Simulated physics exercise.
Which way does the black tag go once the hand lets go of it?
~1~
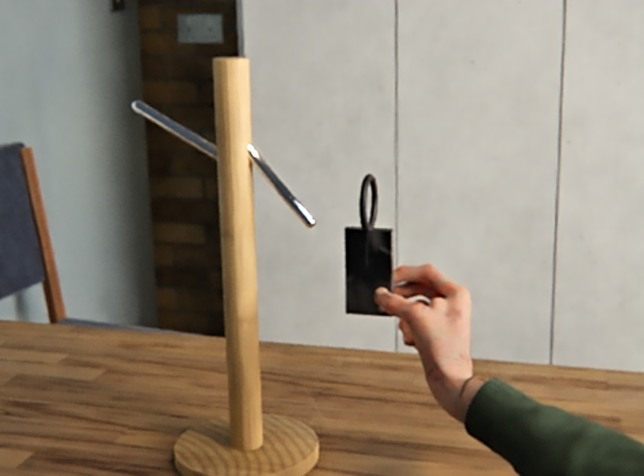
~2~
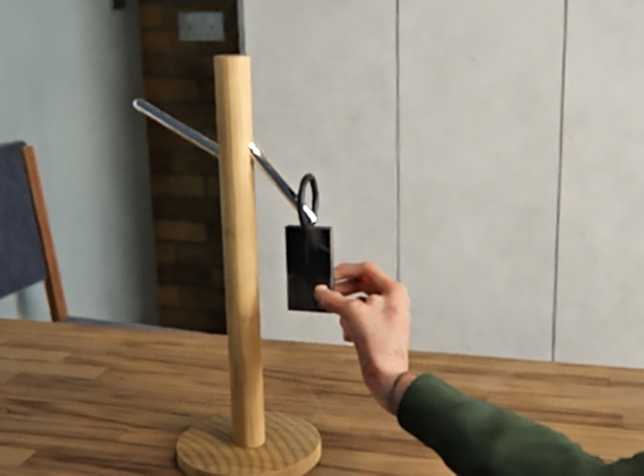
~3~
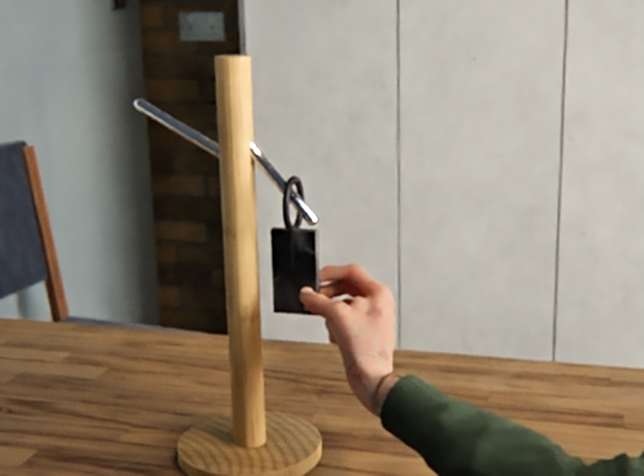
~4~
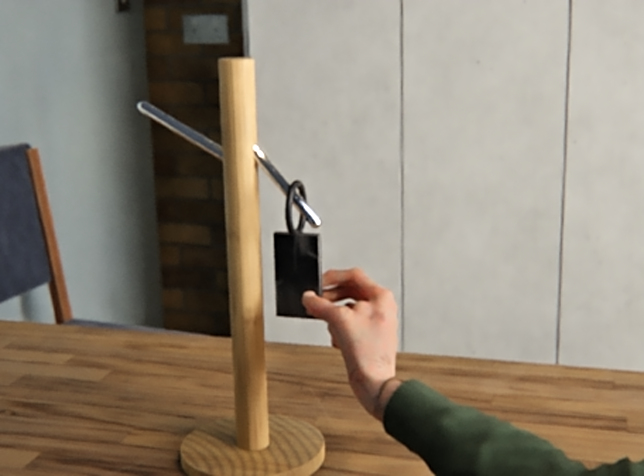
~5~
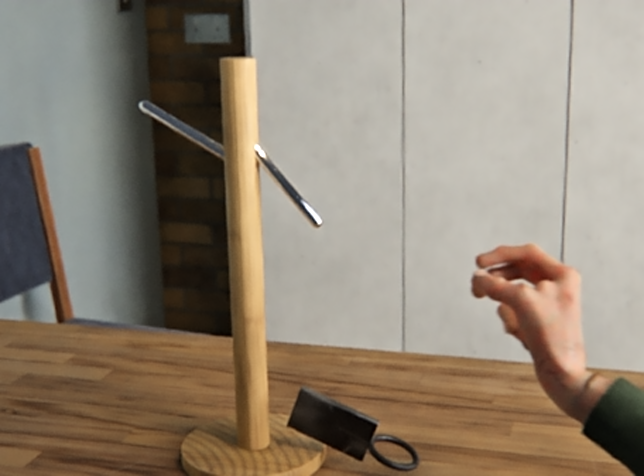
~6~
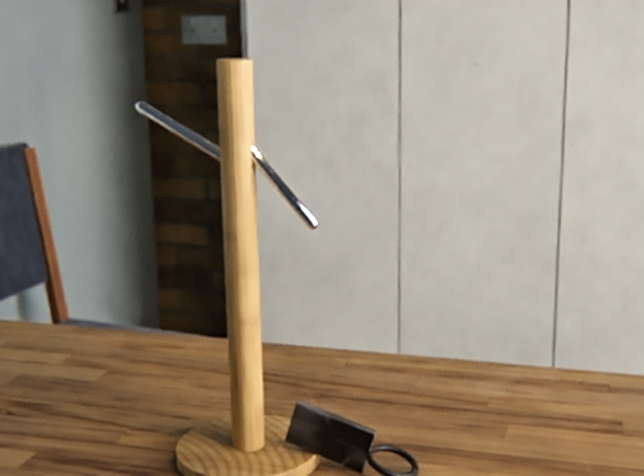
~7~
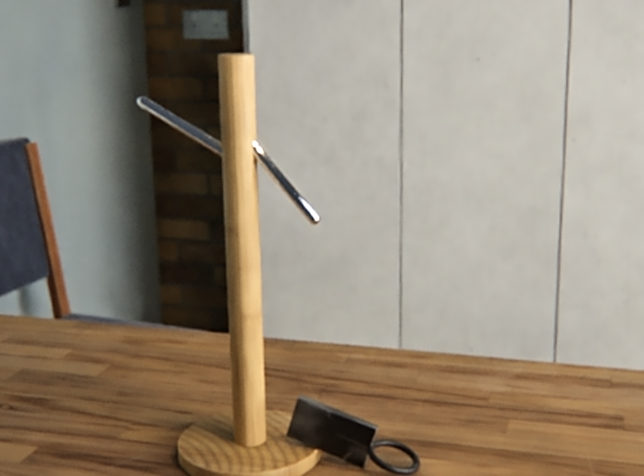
The black tag moves down, ending up on the table by the base of the wooden stand.
